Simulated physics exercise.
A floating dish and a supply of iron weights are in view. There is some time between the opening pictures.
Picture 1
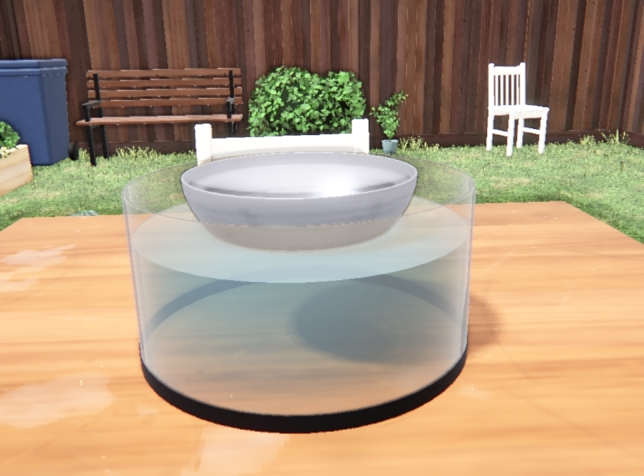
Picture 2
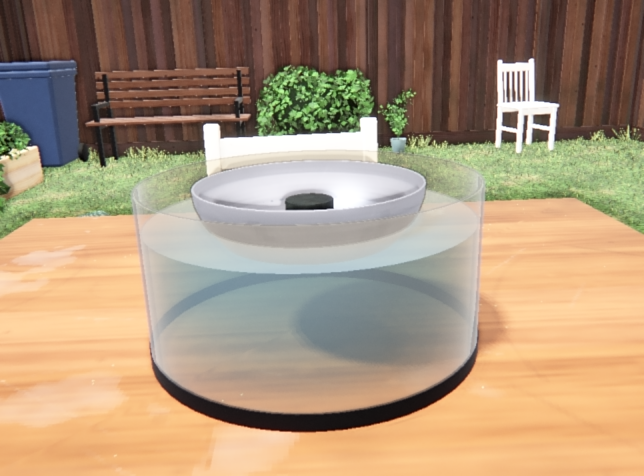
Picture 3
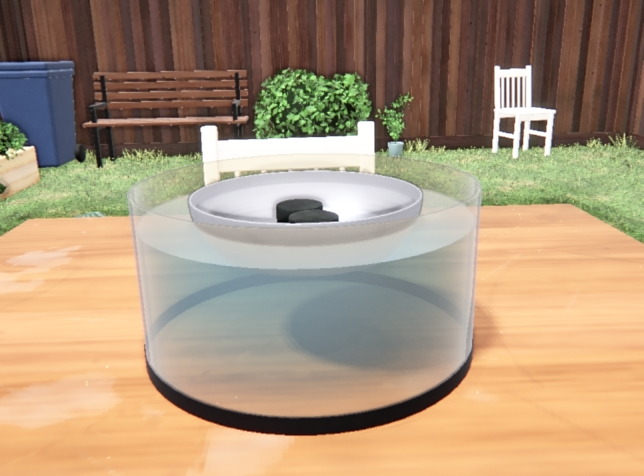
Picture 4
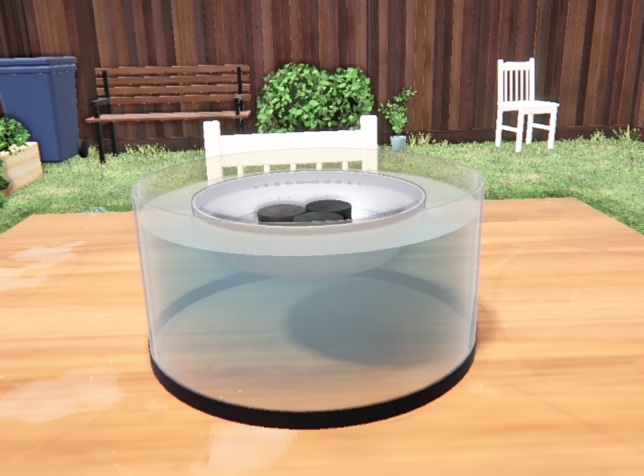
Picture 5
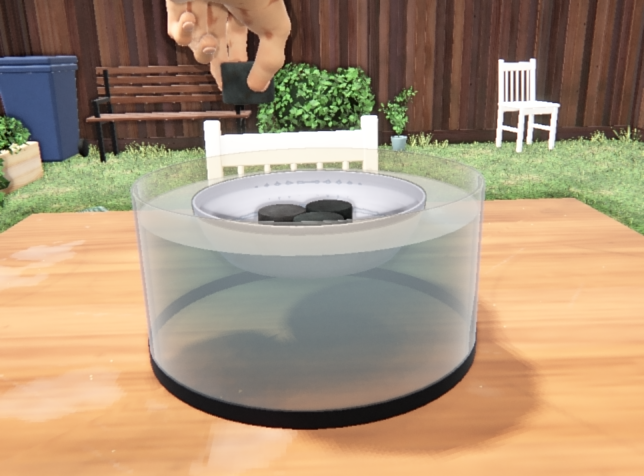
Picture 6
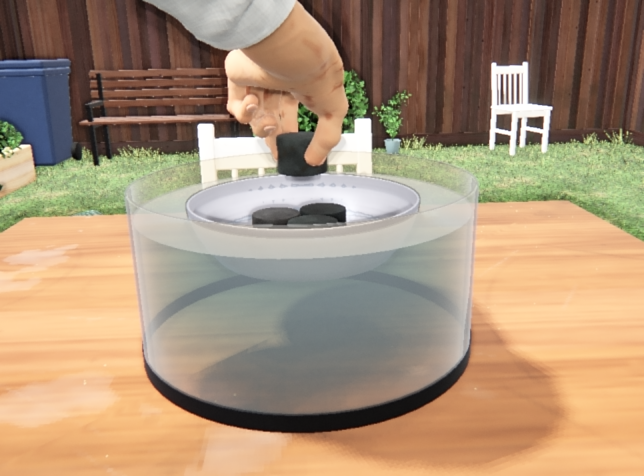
A grey dish floating in a clear tub of water sat lower as dark round pieces appeared inside it, one, then two, then three, and then a hand brought another piece down over it.
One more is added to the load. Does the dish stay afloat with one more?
No.
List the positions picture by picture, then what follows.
In the first picture, dish (300, 173) empty; most of its side above the surface.
In the second picture, dish (309, 183) with one aboard; about two thirds of its side above the surface.
In the third picture, dish (306, 195) with two aboard; about a third of its side above the surface.
In the fourth picture, dish (309, 196) with three aboard; about a fifth of its side above the surface.
In the fifth picture, dish (309, 195) with three aboard; about a fifth of its side above the surface; the next iron weight in the hand at (248, 83).
In the sixth picture, dish (303, 199) with three aboard; about a fifth of its side above the surface; the next iron weight in the hand at (302, 154).
Next, the iron weight is in and the dish dips.
After that, water pours in over its edge.
Finally, the dish lies on the bottom with its load.
